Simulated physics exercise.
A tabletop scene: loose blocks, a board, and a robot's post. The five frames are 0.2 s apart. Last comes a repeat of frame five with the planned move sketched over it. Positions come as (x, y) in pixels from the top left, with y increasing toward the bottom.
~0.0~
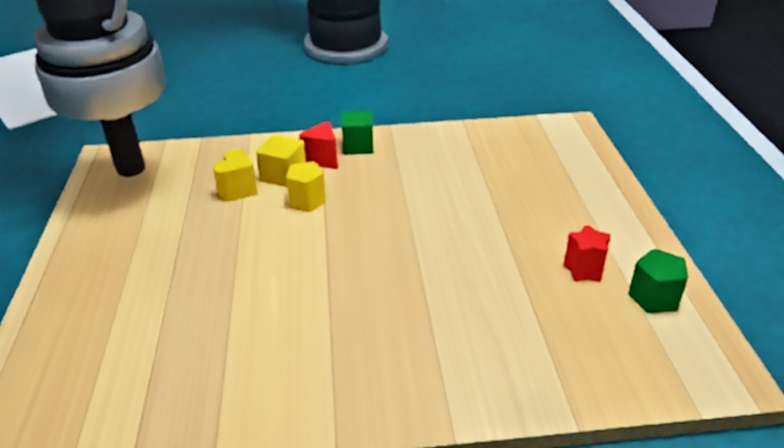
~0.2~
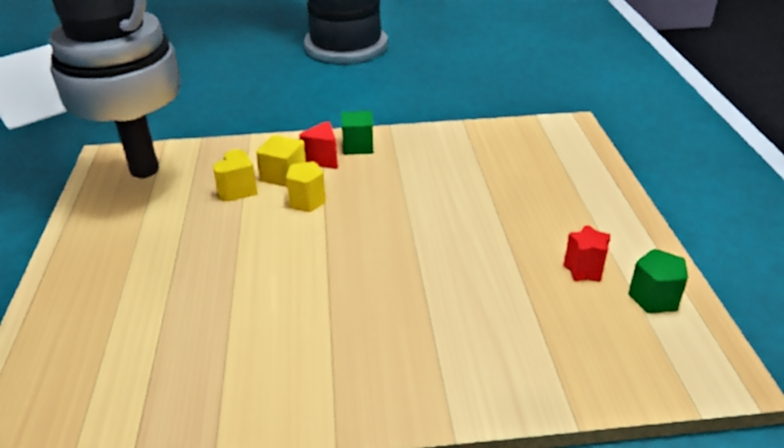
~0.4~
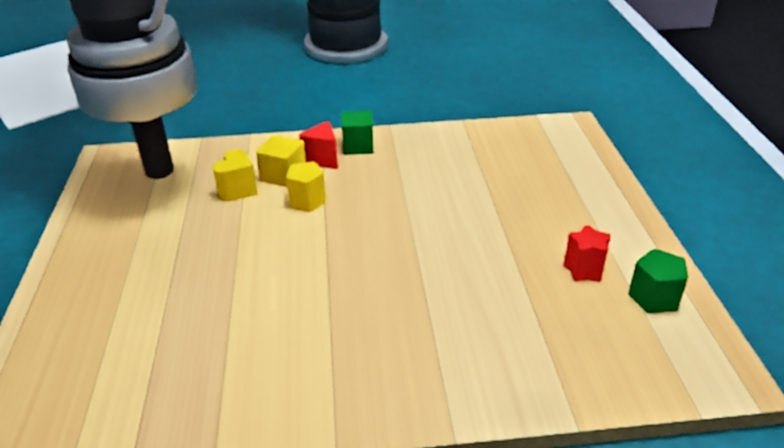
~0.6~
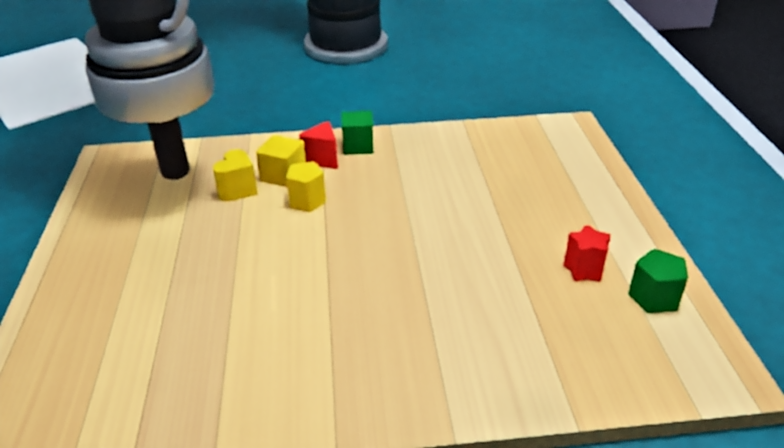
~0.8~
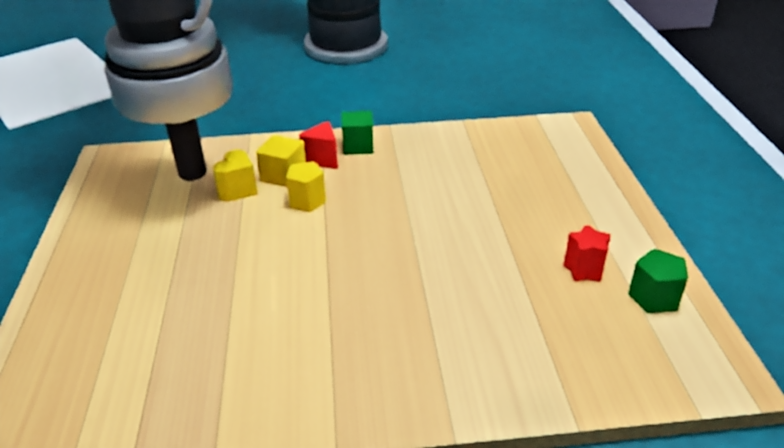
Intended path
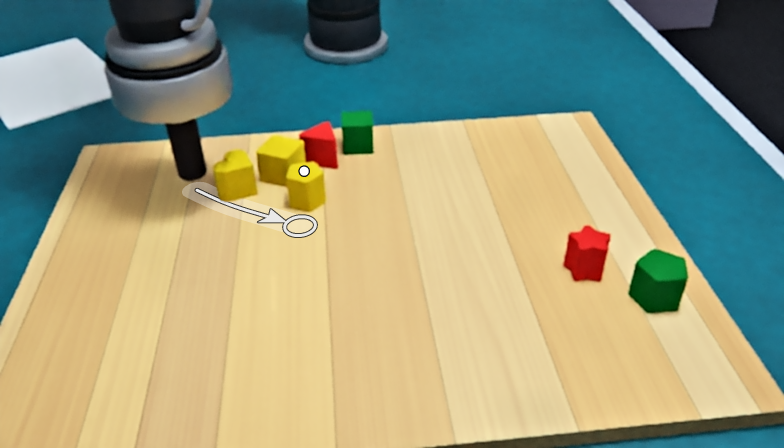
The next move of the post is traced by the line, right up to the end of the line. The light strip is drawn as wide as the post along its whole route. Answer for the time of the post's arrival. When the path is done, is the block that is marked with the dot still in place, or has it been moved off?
It holds its position.
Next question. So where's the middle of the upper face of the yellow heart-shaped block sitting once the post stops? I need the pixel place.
Its top middle will sit at (257, 165).
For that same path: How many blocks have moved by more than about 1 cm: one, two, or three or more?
1 block.
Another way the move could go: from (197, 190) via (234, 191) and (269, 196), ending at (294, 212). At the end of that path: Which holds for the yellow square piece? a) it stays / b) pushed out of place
It's b.
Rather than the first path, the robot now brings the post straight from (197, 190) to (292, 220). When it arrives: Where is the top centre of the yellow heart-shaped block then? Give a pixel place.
The centre of its top face lies at (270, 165).
The drawn path runs from (197, 190) over (227, 204) and (262, 215) to (300, 226); the dot is on the yellow five-sided block.
The first path, step by step. One third of the way, post (224, 188); yellow heart-shaped block (247, 162), turned 55° anticlockwise.
Two thirds of the way, post (260, 199); yellow heart-shaped block (257, 165), turned 95° anticlockwise.
At the end, post (298, 210); yellow heart-shaped block (257, 165), turned 95° anticlockwise; yellow five-sided block not moved.
